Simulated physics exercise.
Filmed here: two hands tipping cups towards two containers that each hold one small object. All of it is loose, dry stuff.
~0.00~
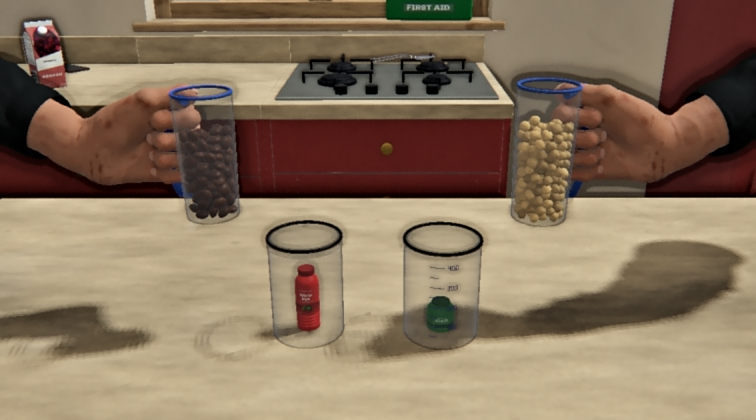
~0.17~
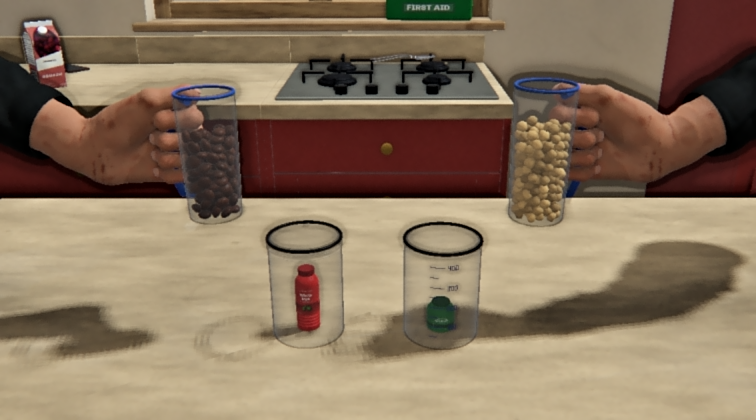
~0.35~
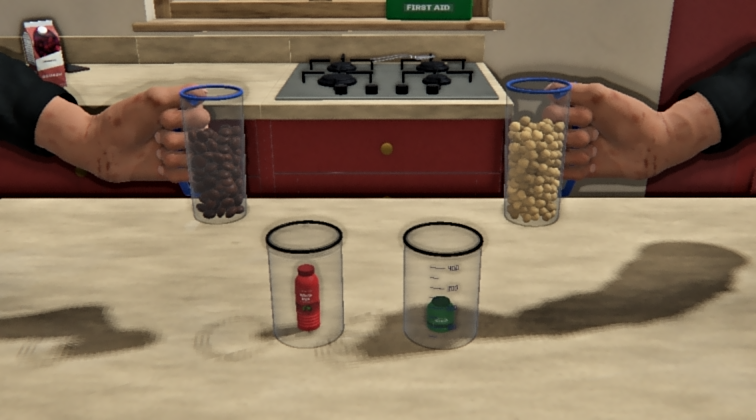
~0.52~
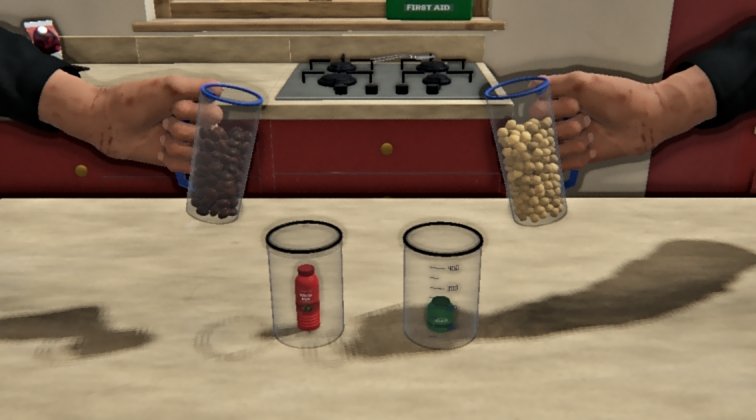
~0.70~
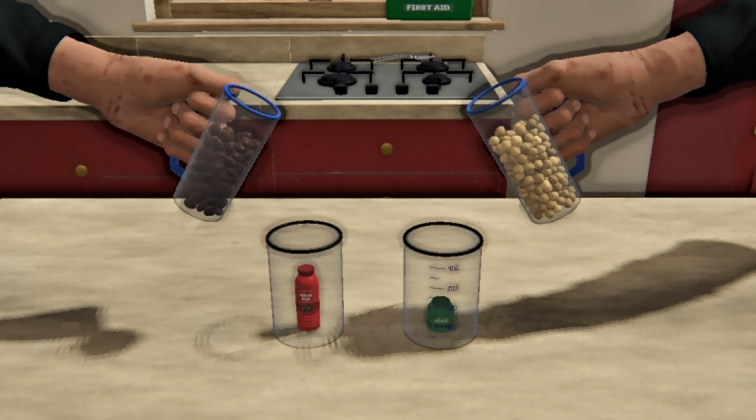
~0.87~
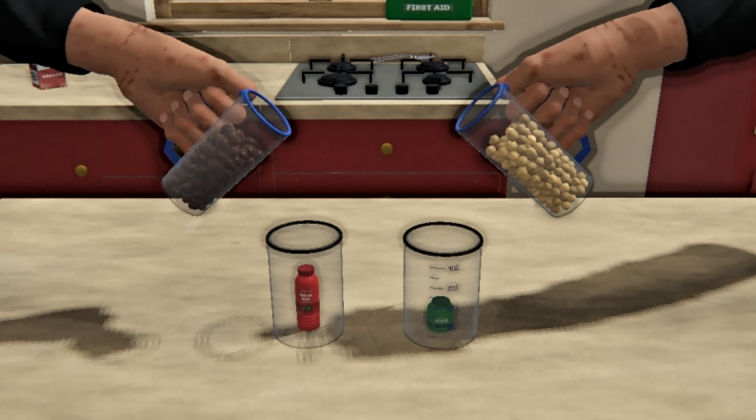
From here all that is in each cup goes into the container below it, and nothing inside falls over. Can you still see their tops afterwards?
Left object: Peeks out; right object: Gets submerged.
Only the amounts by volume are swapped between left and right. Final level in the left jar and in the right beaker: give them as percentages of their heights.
About 60 left, 50 right.
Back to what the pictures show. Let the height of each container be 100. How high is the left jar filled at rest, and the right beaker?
Roughly 50 % for the left and 55 % for the right.
After 1.11 s, left jar empty, all of its cupful still in the cup; right beaker empty, all of its cupful still in the cup.
After 1.41 s, left jar empty, all of its cupful still in the cup; right beaker nearly empty, nearly all of its cupful still in the cup.
After 1.73 s, left jar nearly empty, the bulk of its cupful still in the cup; right beaker nearly empty, near two thirds of its cupful still in the cup.
In the end (2.6 s), left jar half full (surface near (307, 283)), one piece on the counter; right beaker half full (surface near (442, 281)), nothing beside it; the left thing is still showing; the right thing is covered.
